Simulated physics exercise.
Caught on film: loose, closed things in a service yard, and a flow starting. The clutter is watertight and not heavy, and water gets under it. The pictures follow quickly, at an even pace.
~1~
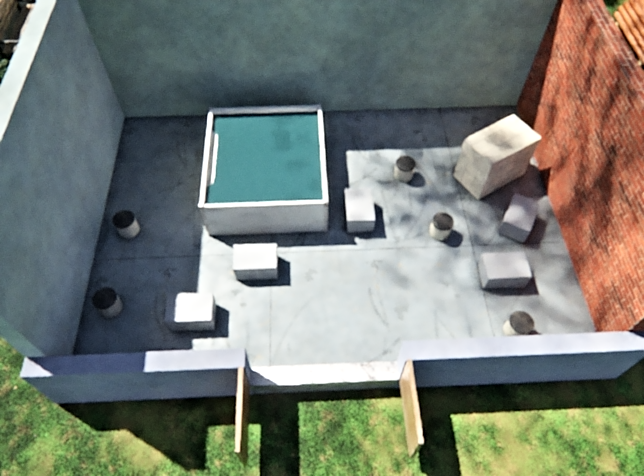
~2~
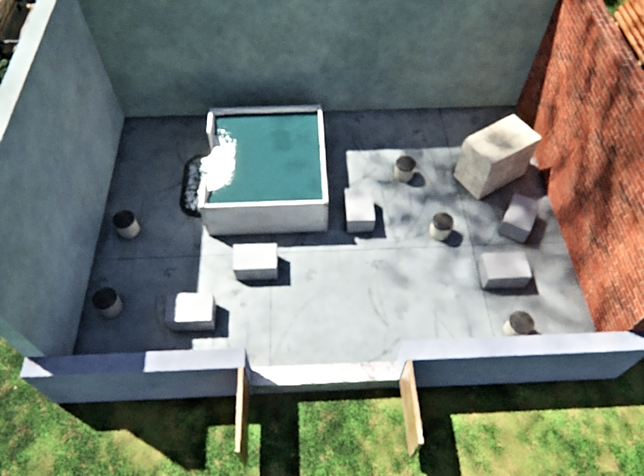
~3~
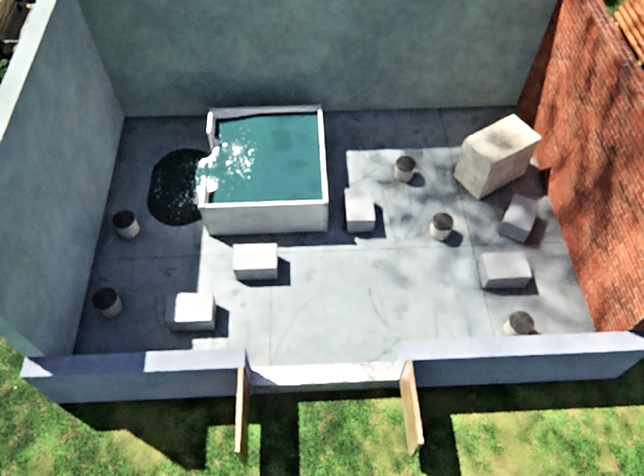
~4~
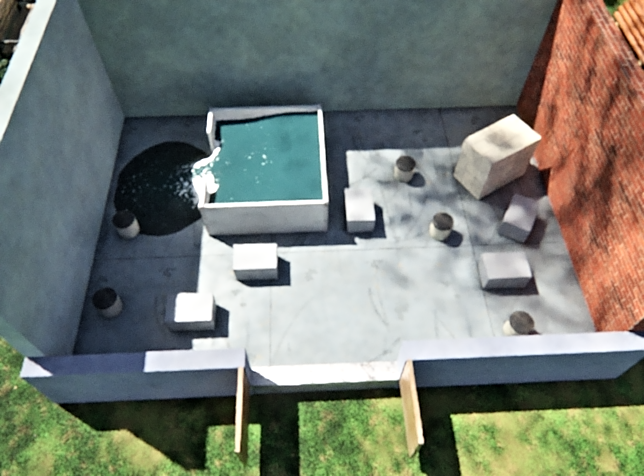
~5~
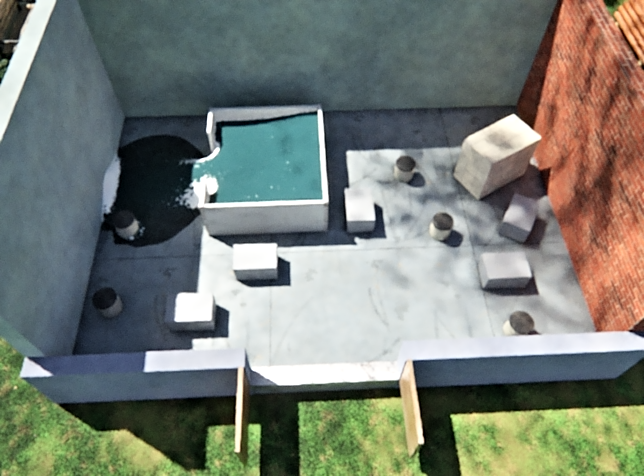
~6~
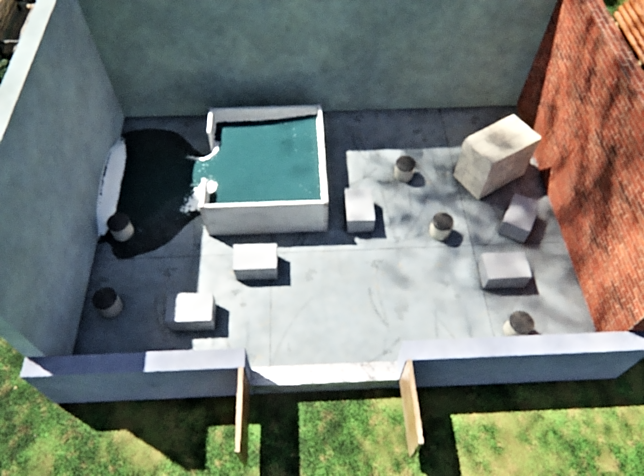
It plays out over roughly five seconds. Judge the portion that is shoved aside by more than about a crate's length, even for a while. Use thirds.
Share: Under a third.
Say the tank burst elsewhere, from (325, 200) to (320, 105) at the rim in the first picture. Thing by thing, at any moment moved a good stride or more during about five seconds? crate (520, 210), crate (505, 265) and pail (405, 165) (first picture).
In turn: Moved that far, shifted that much, pushed that far.
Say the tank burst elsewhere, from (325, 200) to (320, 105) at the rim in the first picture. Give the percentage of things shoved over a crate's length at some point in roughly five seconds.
Some 60 per cent.
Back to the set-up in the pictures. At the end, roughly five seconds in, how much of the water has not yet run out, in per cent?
Some 98 per cent.
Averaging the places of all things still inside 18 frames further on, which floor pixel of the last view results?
At about (378, 263).
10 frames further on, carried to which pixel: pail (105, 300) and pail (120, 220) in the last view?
Close to (171, 347) and (97, 347).
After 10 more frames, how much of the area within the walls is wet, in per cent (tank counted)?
I make it 35 per cent.
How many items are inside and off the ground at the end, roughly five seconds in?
I count 1.
A moment on, 1 of 10 are well off their spots; 1 afloat.
Next, 2 of 10 are well off their spots; 2 afloat.
Later, 2 of 10 are well off their spots; 1 afloat.
In the end, 3 of 10 are well off their spots, and 3 have been at some point; 1 afloat.
